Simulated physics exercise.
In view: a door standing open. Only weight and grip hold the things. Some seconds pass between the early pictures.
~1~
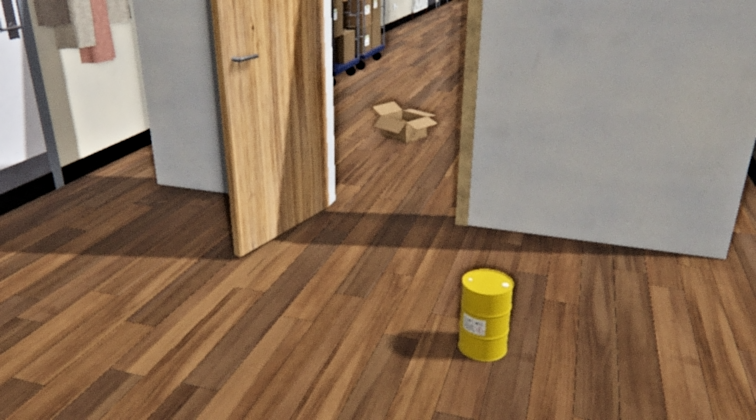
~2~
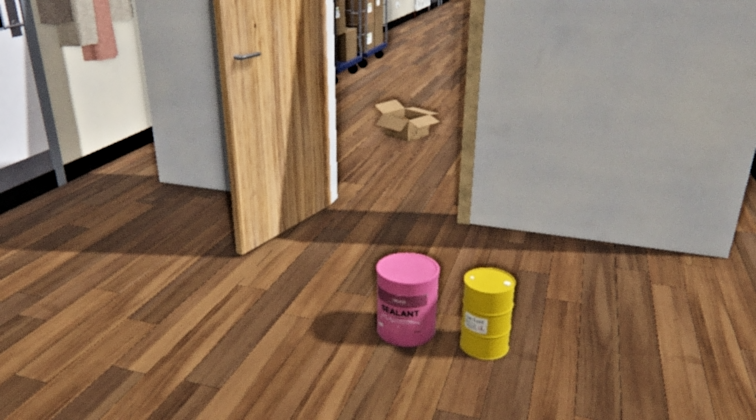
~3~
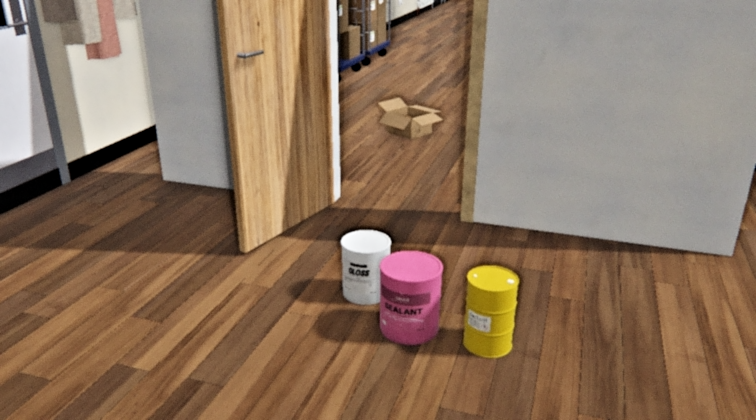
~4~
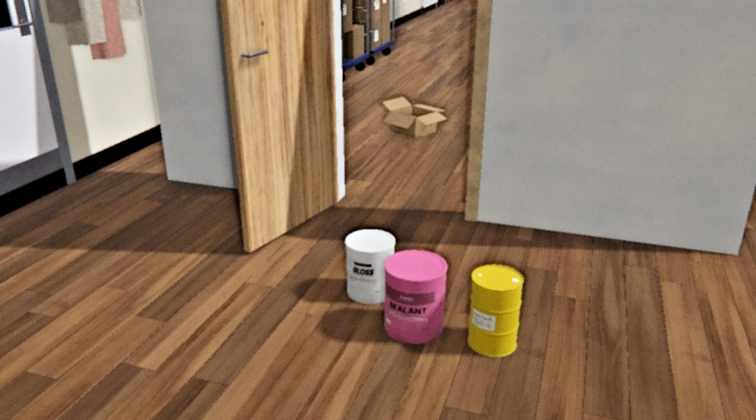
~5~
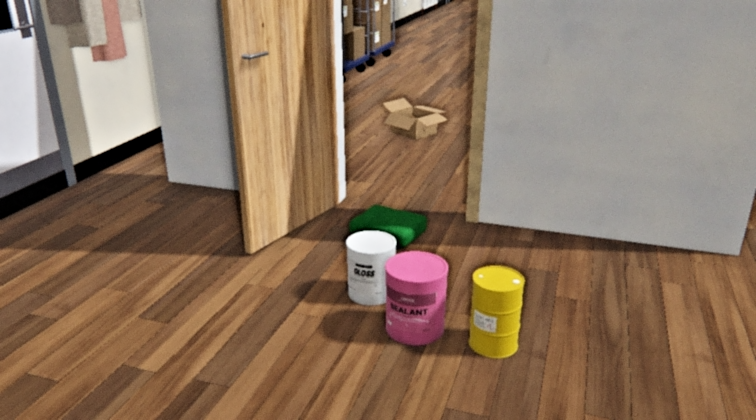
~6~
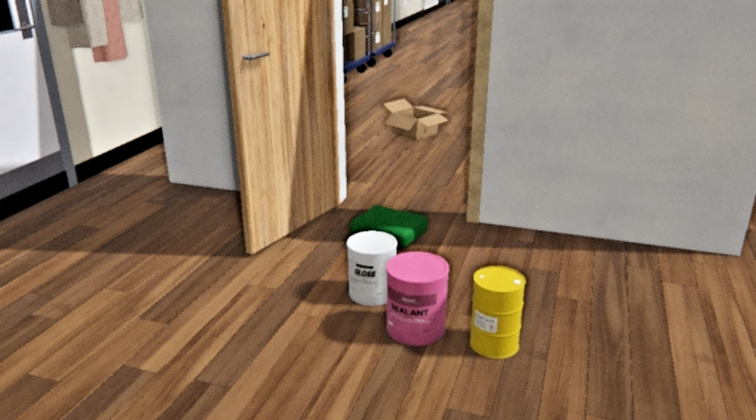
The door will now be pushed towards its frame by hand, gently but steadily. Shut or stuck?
As it turns out, it stops short.
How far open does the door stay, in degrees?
About 20°.
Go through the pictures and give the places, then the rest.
Door wide open and still; yellow canister (485, 315), in the first picture.
Door wide open and still; yellow canister (487, 313), in the second picture.
Door wide open and still; pink pail (410, 297); white pail (366, 267), in the third picture.
Door wide open and still; yellow canister (495, 311); pink pail (415, 297), in the fourth picture.
Door wide open and still; white pail (371, 268); yellow canister (496, 312), in the fifth picture.
Door wide open and still; green cushion (389, 226); pink pail (417, 298), in the sixth picture.
Then, 1.30 s past the last view, door 62° open; green cushion displaced a little near (392, 226).
Then, 1.80 s past the last view, door 41° open; green cushion displaced a little near (419, 223).
Finally, door 21° open; moved from the start, green cushion; the other 3 still in place. Final places as the last picture's camera would see them, green cushion near (436, 215).
